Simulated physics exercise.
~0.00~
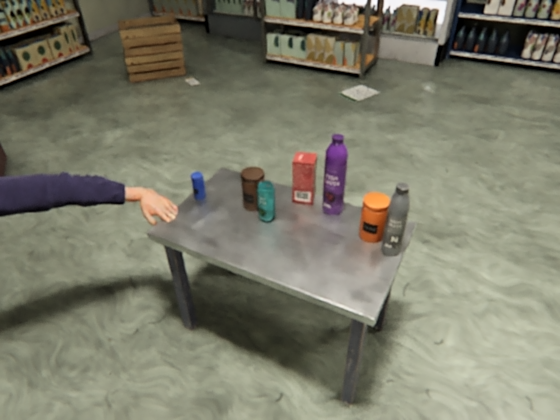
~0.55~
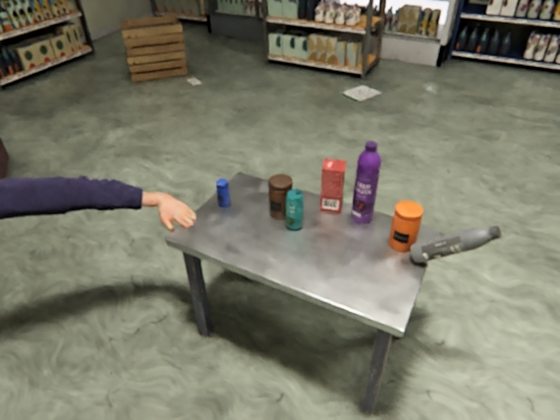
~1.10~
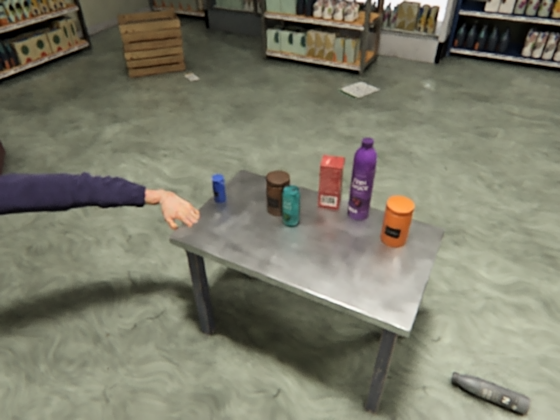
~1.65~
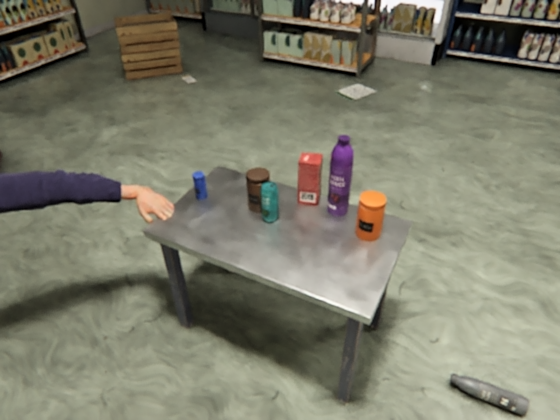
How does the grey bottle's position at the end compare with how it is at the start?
At the start the grey bottle stands upright on the table, and at the end it lies on its side on the floor.
